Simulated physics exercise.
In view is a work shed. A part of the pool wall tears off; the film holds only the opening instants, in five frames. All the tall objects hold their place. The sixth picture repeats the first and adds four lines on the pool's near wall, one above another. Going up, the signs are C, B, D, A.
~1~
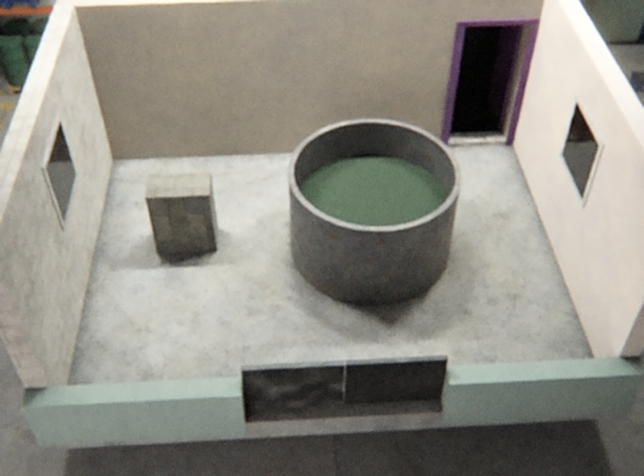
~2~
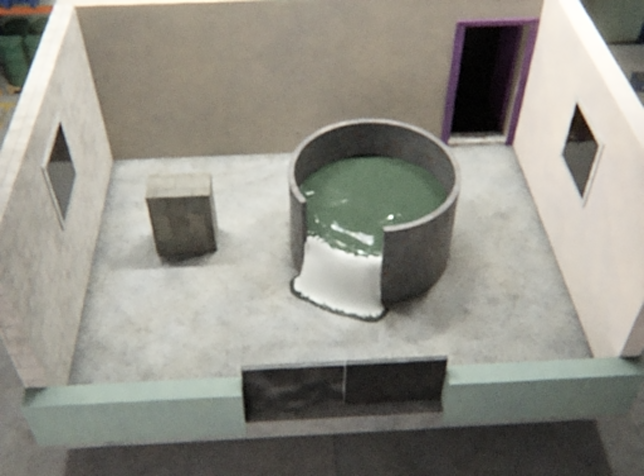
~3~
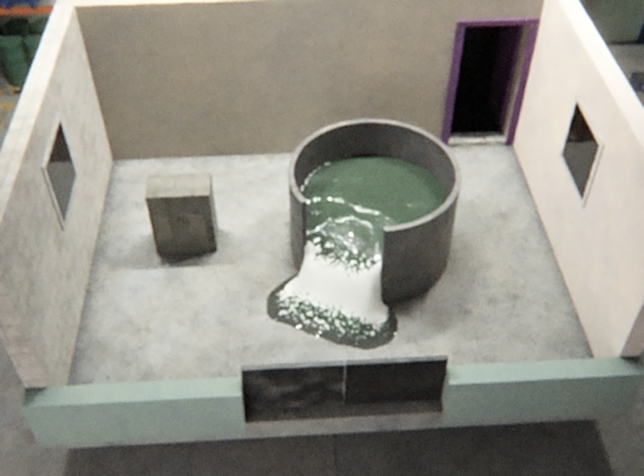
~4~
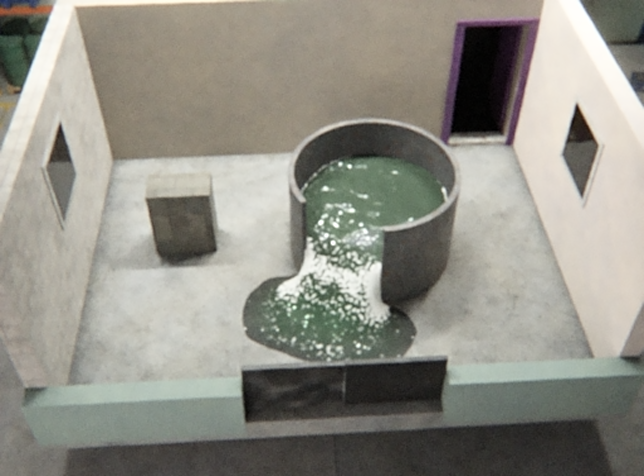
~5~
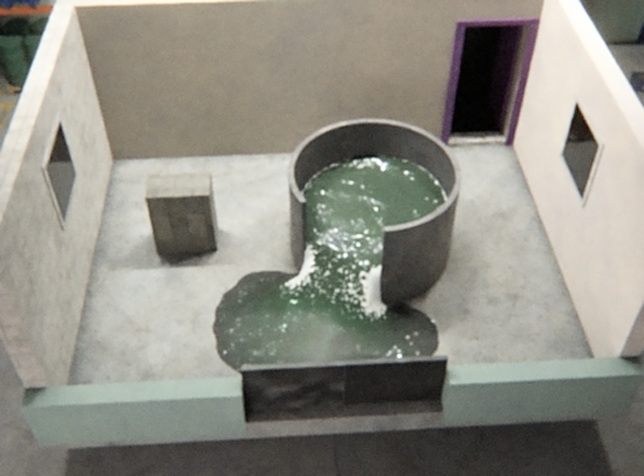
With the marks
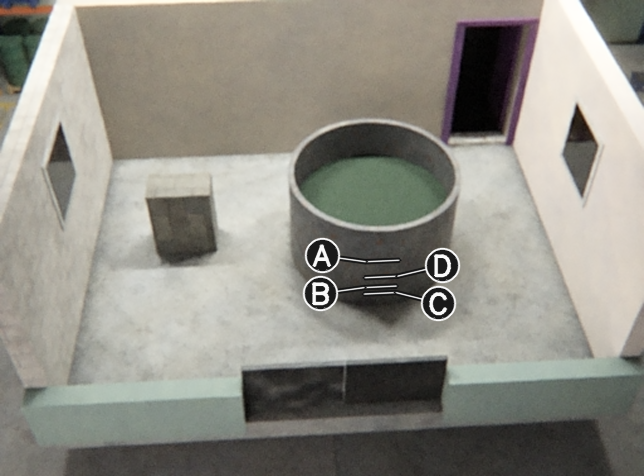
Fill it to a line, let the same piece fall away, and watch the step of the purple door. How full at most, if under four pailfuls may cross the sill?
D.
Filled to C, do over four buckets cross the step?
No.
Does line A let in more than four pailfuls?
Yes, that goes wrong.
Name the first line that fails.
The answer is A.
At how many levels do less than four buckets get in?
Three of the four.
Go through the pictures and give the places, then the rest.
Water in the pool at rest, its middle at (372, 203); foot of the purple doorway at (476, 146); shut gate at (345, 369).
Water covers 1 % of the ground and shows as far out as (382, 309).
Water covers 4 % of the ground and shows as far out as (381, 336).
Water covers 8 % of the ground and shows as far out as (252, 327).
Water covers 15 % of the ground and shows as far out as (227, 332).
On the marked copy, A at (382, 261); B at (380, 286); C at (379, 293); D at (381, 276); from the bottom up C, B, D, A.
With A, about 11 bucketfuls get in.
With B, nothing gets over.
With C, nothing gets over.
With D, a splash gets over, under a bucket.
